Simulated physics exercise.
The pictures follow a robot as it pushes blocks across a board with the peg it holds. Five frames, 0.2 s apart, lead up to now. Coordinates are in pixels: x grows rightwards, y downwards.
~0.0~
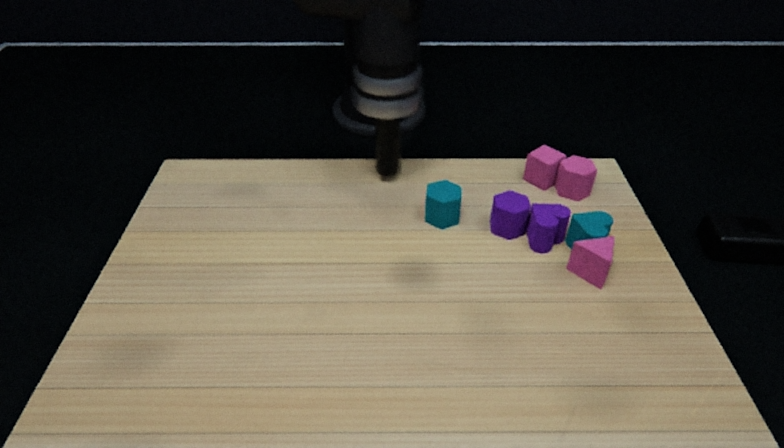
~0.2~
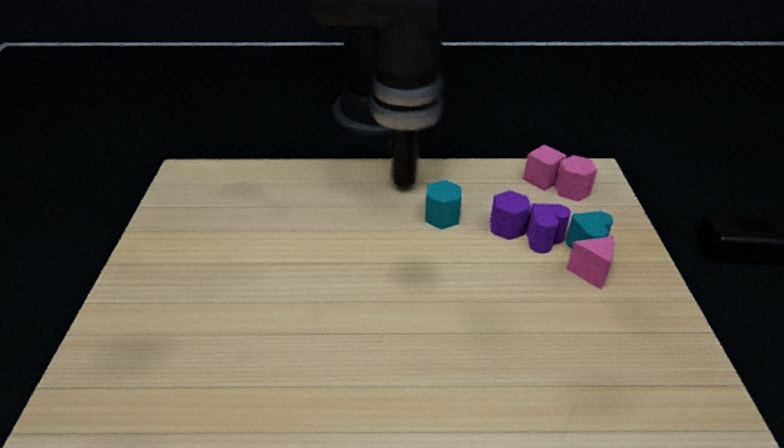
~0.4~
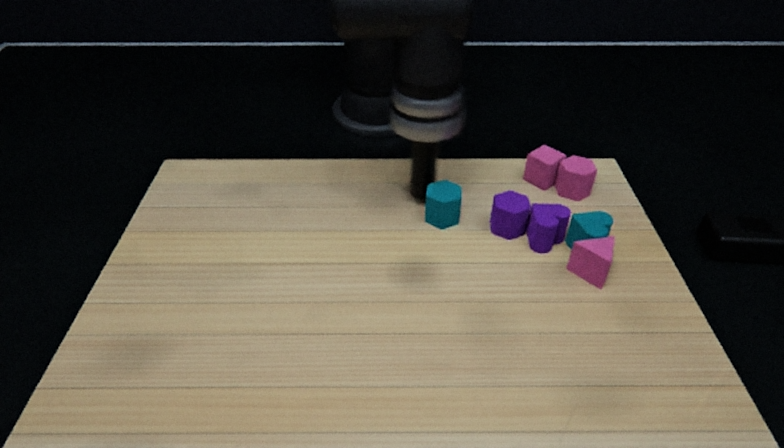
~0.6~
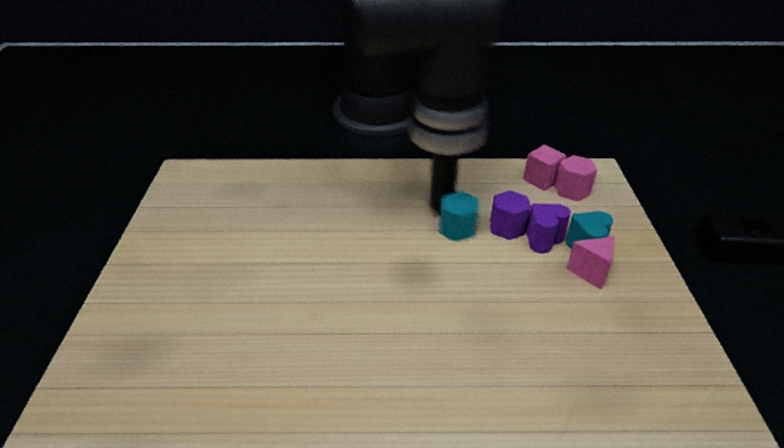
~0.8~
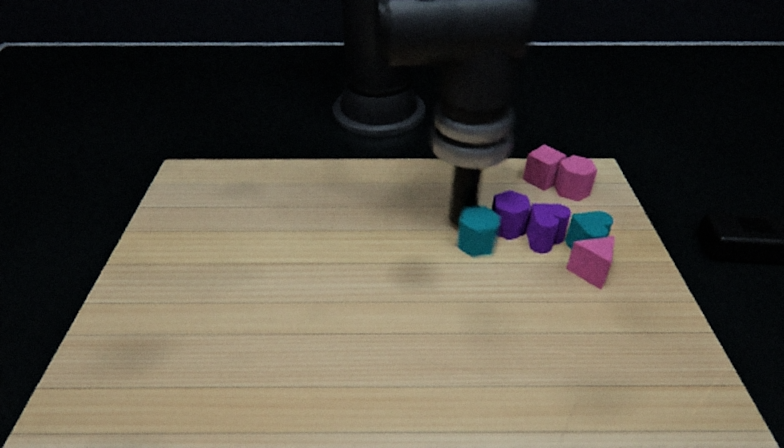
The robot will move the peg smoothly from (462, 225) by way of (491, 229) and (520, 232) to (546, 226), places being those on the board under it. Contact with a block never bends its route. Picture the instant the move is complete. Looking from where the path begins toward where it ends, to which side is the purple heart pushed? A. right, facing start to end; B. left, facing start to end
B.
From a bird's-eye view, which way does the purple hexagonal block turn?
Direction: Anticlockwise.
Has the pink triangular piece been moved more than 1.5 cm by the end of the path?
Final answer: No.
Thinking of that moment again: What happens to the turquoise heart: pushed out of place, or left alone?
It will be nudged away from its spot.
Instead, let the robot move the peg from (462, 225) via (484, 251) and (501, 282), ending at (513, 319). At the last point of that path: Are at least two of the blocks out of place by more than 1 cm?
I believe not.
On the path given first. One third of the way, peg (493, 222); turquoise hexagonal block (486, 222), turned 15° clockwise; purple hexagonal block (527, 201); purple heart (564, 212); turquoise heart (605, 224), turned 15° clockwise.
Two thirds of the way, peg (523, 224); turquoise hexagonal block (486, 222), turned 15° clockwise; purple hexagonal block (554, 198), turned 35° anticlockwise; purple heart (588, 207), turned 25° clockwise; turquoise heart (620, 228), turned 50° clockwise; pink triangular piece (602, 248), turned 15° clockwise.
At the end, peg (548, 218); turquoise hexagonal block (486, 222), turned 15° clockwise; purple hexagonal block (575, 190), turned 20° anticlockwise; purple heart (605, 205), turned 45° clockwise; turquoise heart (624, 229), turned 65° clockwise; pink triangular piece (602, 248), turned 15° clockwise.
